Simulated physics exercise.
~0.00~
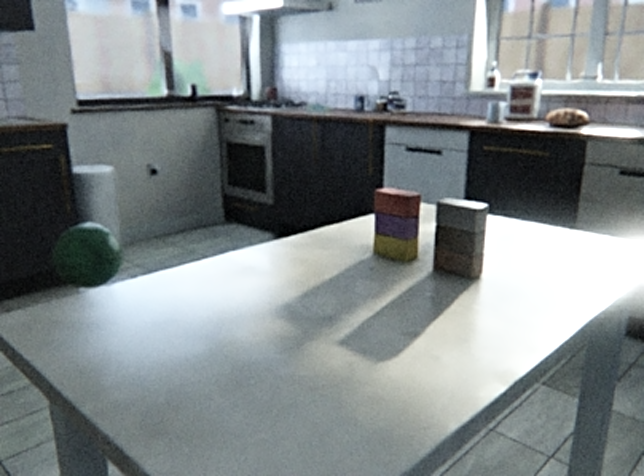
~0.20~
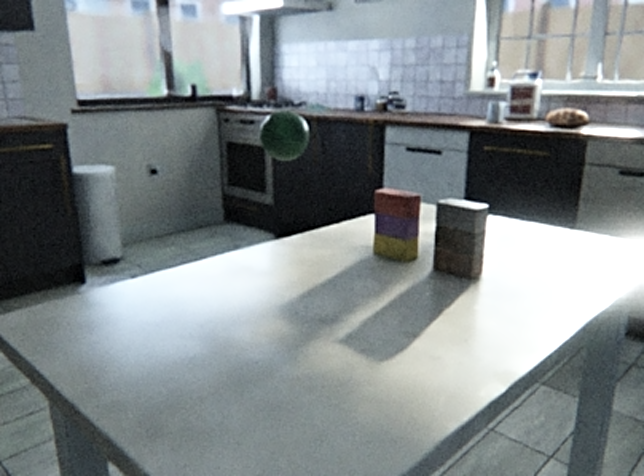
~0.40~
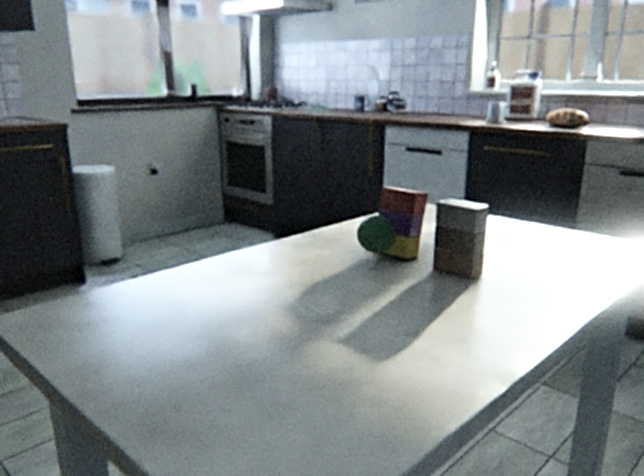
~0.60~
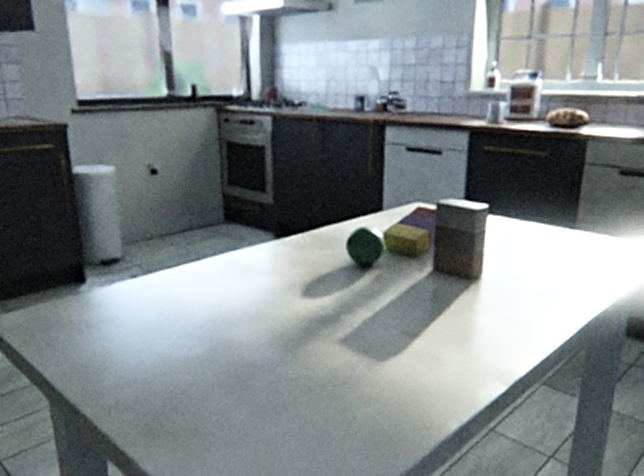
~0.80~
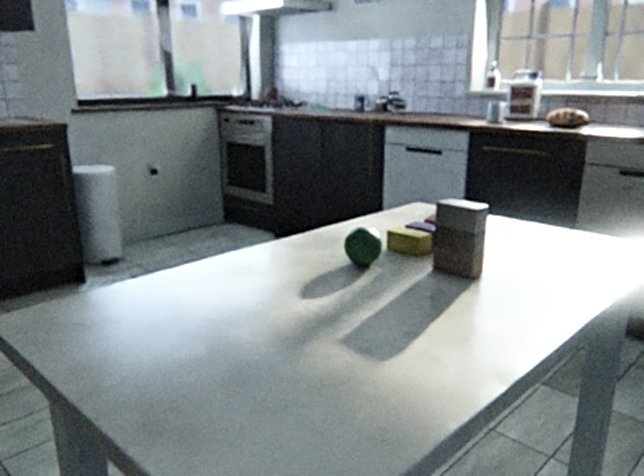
In a dim kitchen with dark cabinets and windows along the back, a fixed view looks across a pale table. Two short stacks stand near its far side, the left one red over purple over yellow, the right one grey over black over brown, while a green ball hangs in the air at the left. The ball flies up and rightward, then drops into the left stack, which tilts right. Its three blocks topple behind the other stack as the ball falls back slightly left. Finally the ball rests beside the fallen blocks, and the right stack still stands.
